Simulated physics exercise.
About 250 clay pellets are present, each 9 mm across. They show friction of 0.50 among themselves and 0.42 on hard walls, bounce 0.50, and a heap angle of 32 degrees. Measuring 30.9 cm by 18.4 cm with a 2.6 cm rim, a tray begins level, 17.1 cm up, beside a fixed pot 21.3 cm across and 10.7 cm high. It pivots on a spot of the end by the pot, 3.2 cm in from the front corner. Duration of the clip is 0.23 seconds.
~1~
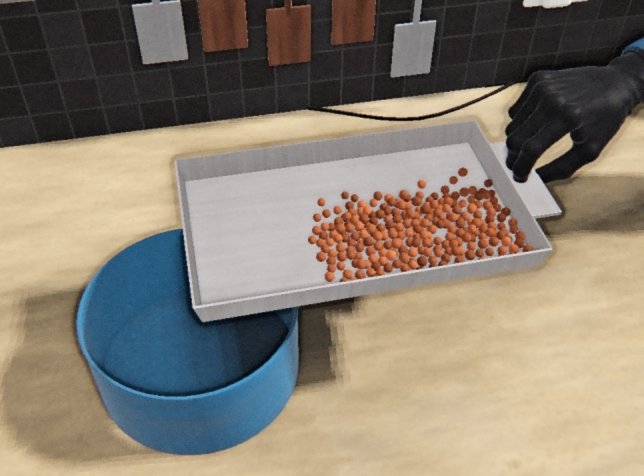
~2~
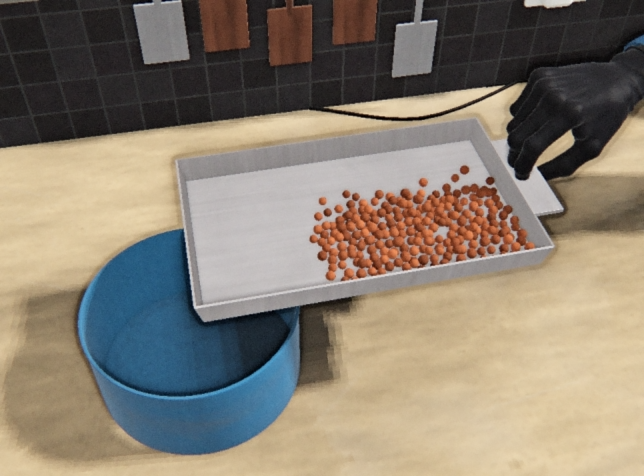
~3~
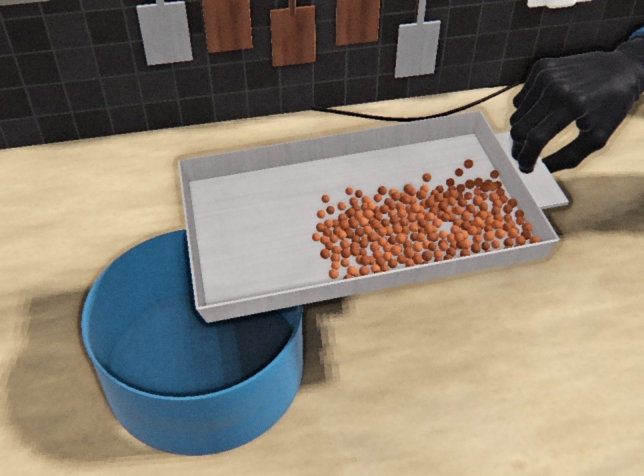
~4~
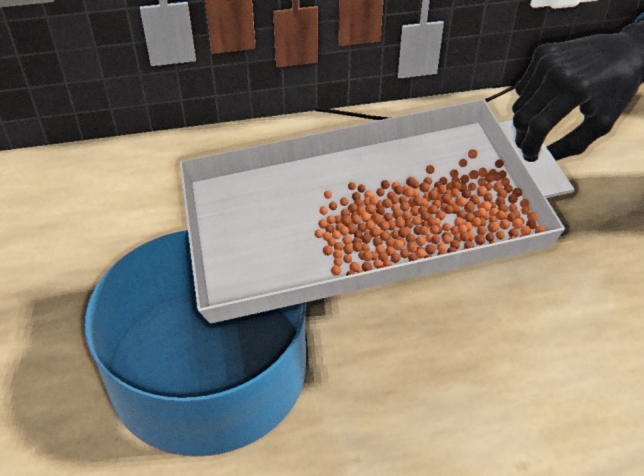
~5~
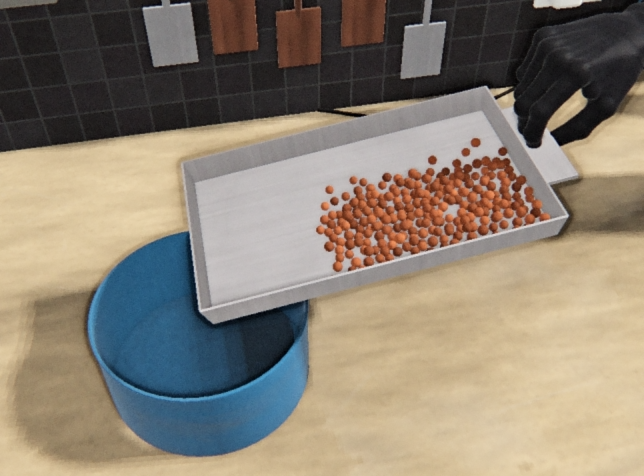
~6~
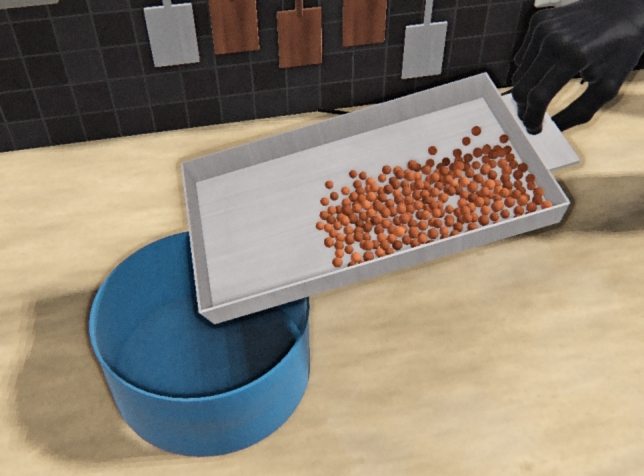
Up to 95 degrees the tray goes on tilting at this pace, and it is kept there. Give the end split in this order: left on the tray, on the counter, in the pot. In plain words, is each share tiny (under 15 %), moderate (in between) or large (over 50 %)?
Left on the tray: Tiny; counter: Tiny; pot: Large.
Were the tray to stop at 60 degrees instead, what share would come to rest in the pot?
It would be near 10 per cent.
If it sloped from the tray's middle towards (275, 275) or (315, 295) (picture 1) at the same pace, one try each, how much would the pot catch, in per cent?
Around 70 % for the first direction, around 40 % for the second.
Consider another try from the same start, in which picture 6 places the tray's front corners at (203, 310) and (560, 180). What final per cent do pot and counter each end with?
Per cent by place - pot 80, counter 20.
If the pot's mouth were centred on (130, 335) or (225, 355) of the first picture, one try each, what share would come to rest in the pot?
First try about 90 per cent, second try about 60 per cent.
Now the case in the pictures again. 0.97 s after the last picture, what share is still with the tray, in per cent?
I'd put it at roughly 85 per cent.
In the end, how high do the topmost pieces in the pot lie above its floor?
My guess is around 2.0 centimetres.
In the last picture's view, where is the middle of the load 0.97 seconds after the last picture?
The load's centre is near (198, 253) at that time.
Then, 0.58 s after the last picture, tilt 51 degrees; the tray holds 100 %, the pot 0 %.
Then, 0.97 s after the last picture, tilt 77 degrees; the tray holds 85 %, the pot 10 %.
Then, 1.45 s after the last picture, tilt 95 degrees; the tray holds 40 %, the pot 45 %.
In the end, tray 0 %, counter 5 %, pot 95 %.
